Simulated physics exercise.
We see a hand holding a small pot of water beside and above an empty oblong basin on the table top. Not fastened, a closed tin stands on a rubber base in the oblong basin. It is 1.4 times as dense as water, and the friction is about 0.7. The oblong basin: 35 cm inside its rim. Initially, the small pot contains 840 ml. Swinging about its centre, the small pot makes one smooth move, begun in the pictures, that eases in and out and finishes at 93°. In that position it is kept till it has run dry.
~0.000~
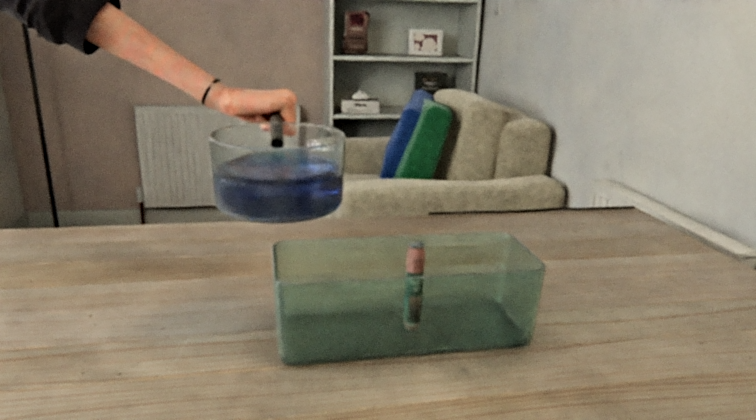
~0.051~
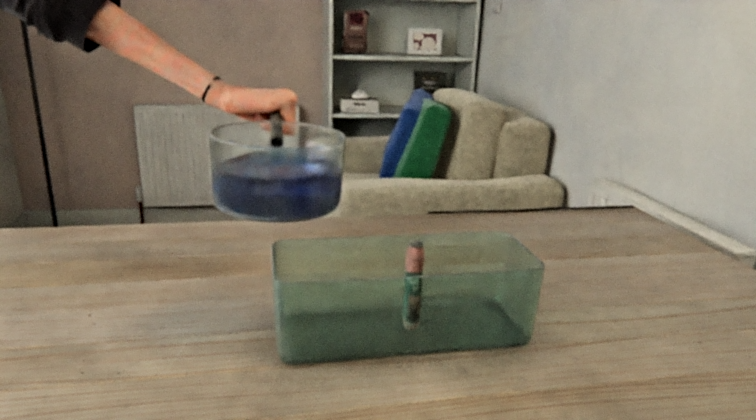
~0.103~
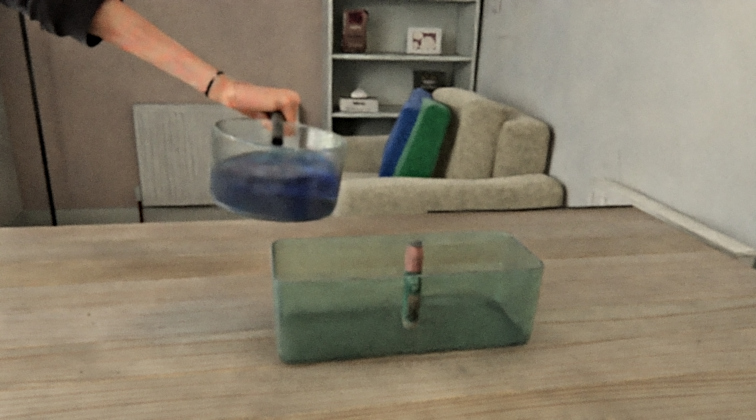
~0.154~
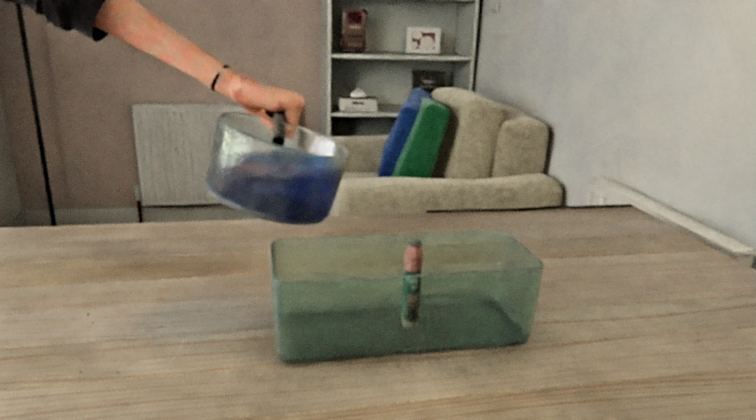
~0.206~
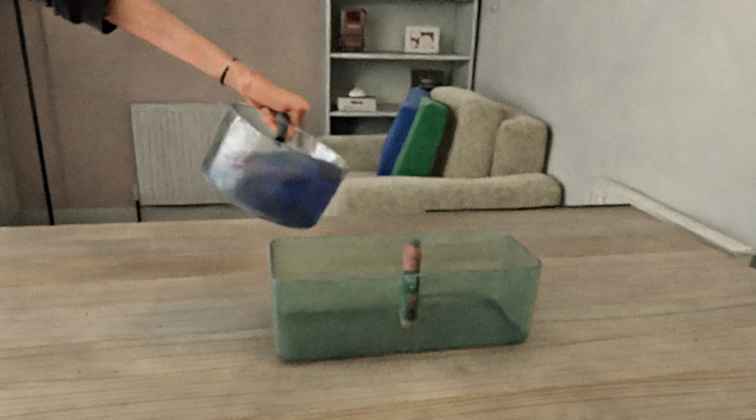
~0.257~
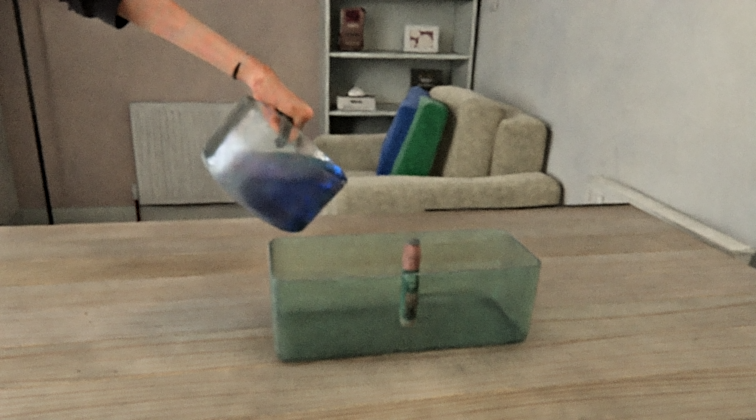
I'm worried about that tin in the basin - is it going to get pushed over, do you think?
No, it should stay put on its base.
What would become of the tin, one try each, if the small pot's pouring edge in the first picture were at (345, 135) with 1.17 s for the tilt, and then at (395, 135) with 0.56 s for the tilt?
The tin stays vertical the first time and overturns the second time.
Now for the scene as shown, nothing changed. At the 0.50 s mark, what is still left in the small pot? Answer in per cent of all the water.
Portion remaining: Approx. 40 per cent.
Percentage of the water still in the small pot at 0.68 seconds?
Close to 18 percent of the total.
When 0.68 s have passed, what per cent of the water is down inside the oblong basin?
Reading: Approx. 76 %.
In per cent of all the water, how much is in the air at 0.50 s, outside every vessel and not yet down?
Around 36 in a hundred.
After 0.50 s the tilt is 90° and 40 per cent is still to pour; the tin stands where it began.
After 0.68 s the tilt is 93° and 17 per cent is still to pour; the tin stands where it began.
After 0.86 s the tilt is 93° and 7 per cent is still to pour; the tin stands where it began.
After 1.06 s the tilt is 93° and 3 per cent is still to pour; the tin stands where it began.
In the end the tin stands where it began.
